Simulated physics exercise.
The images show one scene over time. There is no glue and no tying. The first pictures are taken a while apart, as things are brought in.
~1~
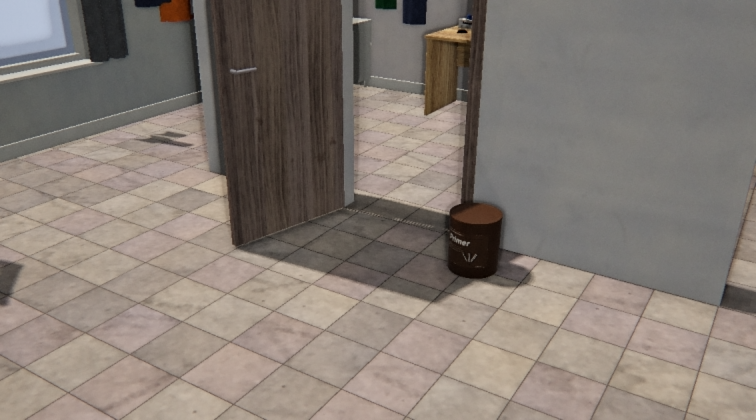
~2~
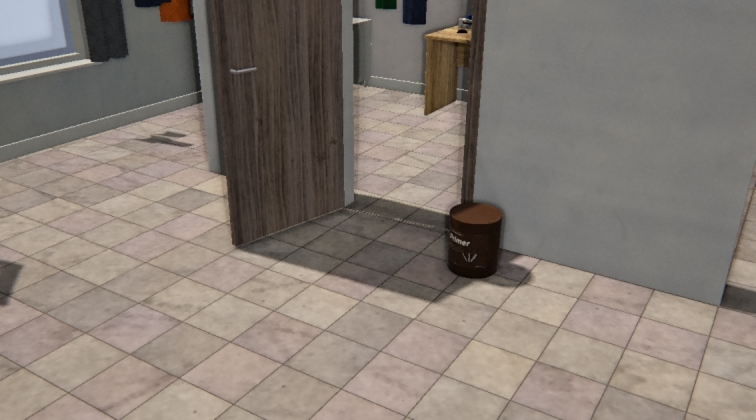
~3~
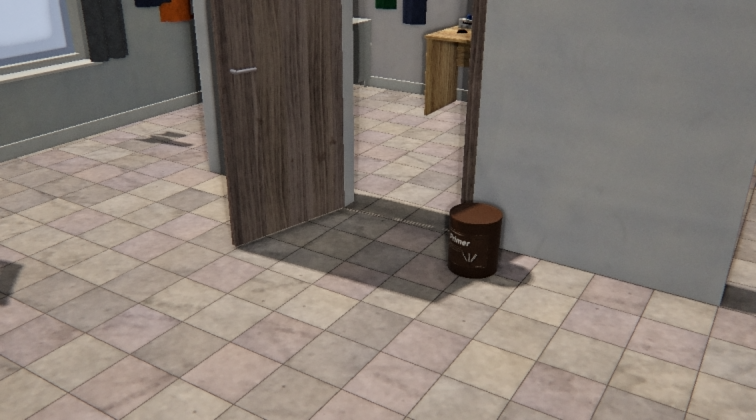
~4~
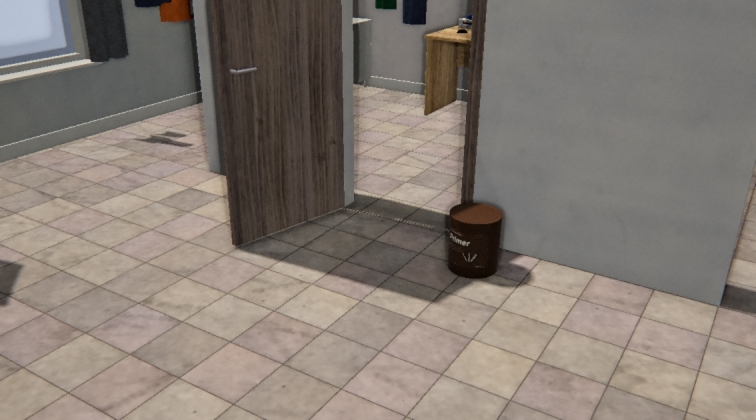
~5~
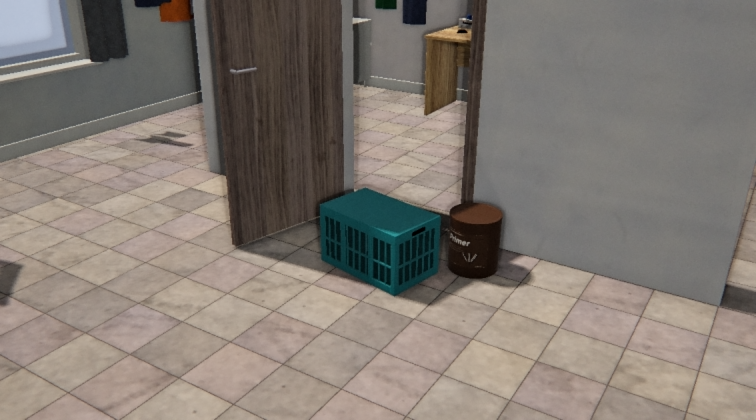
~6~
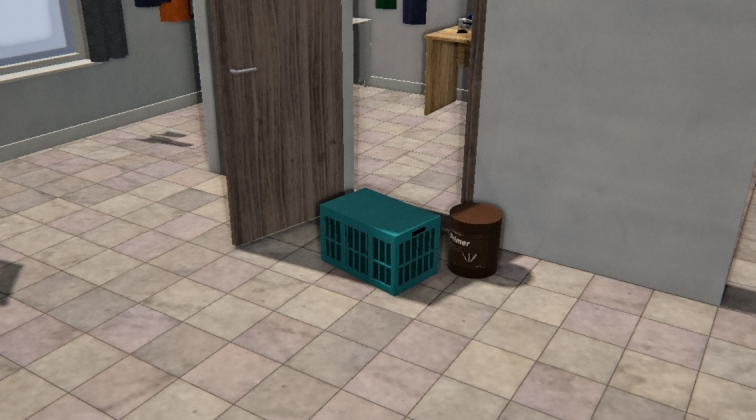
To begin with, a wooden door stands wide open on a tiled floor, with a brown pail beside the doorway at the right. A turquoise slatted chest then appears in front of the opening, just left of the pail, while the door and pail stay still.
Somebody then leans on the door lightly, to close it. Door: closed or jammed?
Basically the door is held back by something.
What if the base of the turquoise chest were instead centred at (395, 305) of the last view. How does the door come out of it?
After that, the door ends up flush.
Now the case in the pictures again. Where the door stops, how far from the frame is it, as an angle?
Open angle: About 65°.
Then, 0.50 s on from there, door 93° open.
Then, 0.70 s on from there, door 83° open.
Then, 1.00 s on from there, door 66° open.
In the end, door 65° open; both unmoved. At the end, from the last picture's camera, turquoise chest near (382, 239).
